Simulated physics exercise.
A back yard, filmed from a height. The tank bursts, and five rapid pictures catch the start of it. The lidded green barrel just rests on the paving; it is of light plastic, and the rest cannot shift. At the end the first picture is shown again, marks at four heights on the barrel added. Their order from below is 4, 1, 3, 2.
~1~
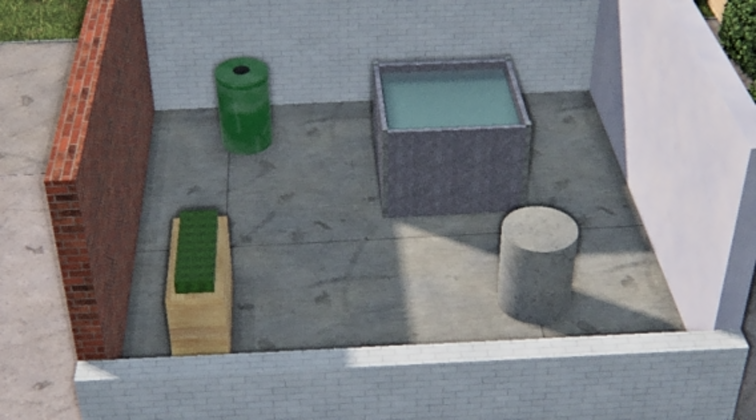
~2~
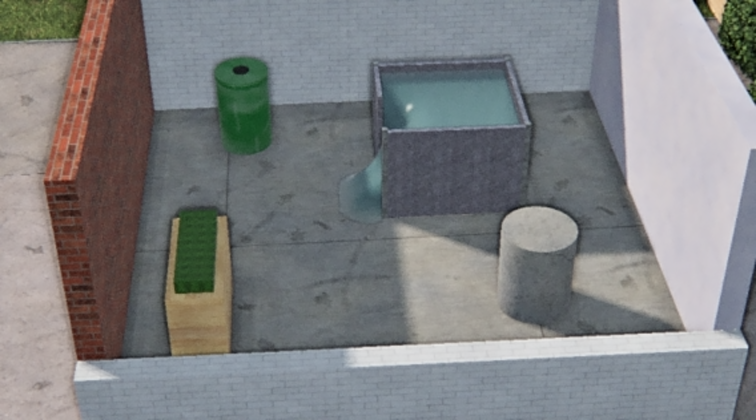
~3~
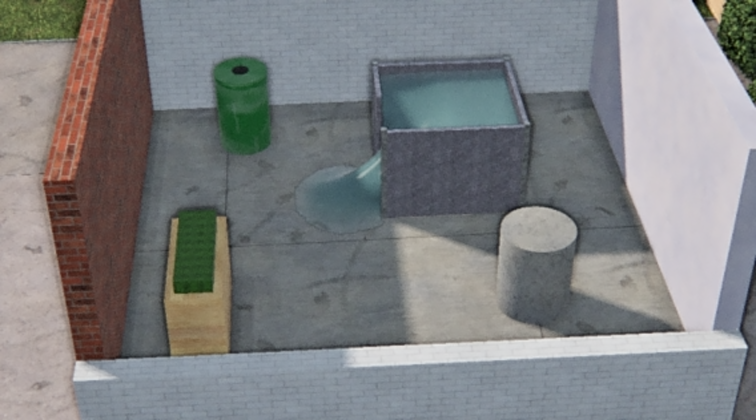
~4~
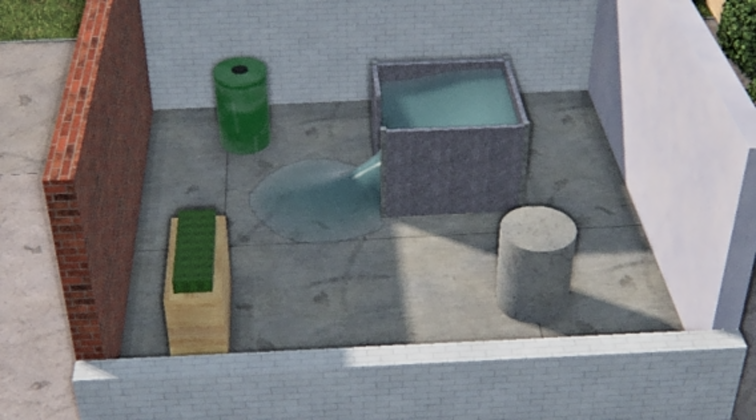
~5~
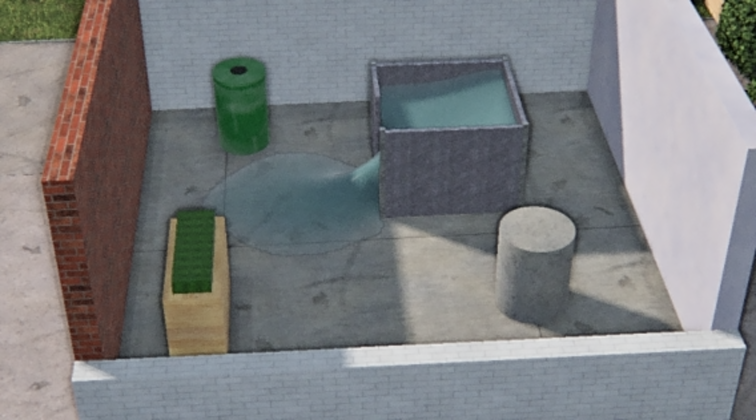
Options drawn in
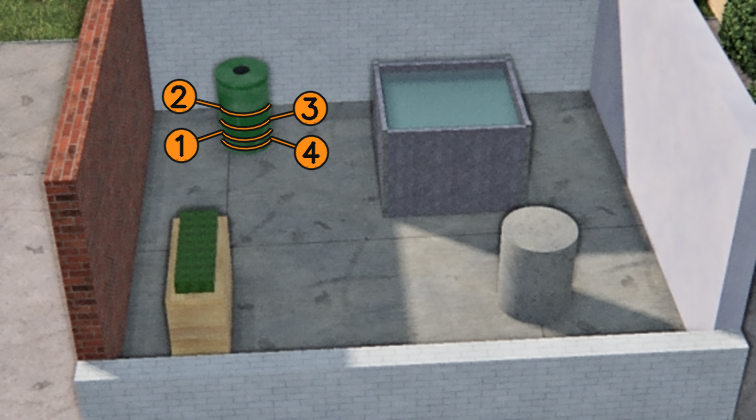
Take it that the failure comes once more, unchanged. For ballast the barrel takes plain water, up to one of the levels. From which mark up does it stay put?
I would pick line 1.
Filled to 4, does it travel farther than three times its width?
No, less.
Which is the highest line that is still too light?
The answer is 4.
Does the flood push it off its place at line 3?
No, that is safe.
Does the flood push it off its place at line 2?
No, not at all.
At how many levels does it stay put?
Three of the four.
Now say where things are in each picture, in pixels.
In the first frame, lid of the green barrel at (242, 71); tank full, its middle at (449, 101).
In the second frame, 2 % of the ground wet, in view closest to the barrel at (351, 178).
In the third frame, 4 % of the ground wet, in view closest to the barrel at (309, 180).
In the fourth frame, 7 % of the ground wet, in view closest to the barrel at (284, 172).
In the fifth frame, lid of the green barrel at (240, 71); 11 % of the ground wet, in view closest to the barrel at (283, 160).
On the marked copy, 1 at (246, 140); 2 at (244, 115); 3 at (245, 128); 4 at (246, 148); from the bottom up 4, 1, 3, 2.
For line 1, it does not move.
For line 2, it does not move.
For line 3, it does not move.
For line 4, it is pushed about its own width away.
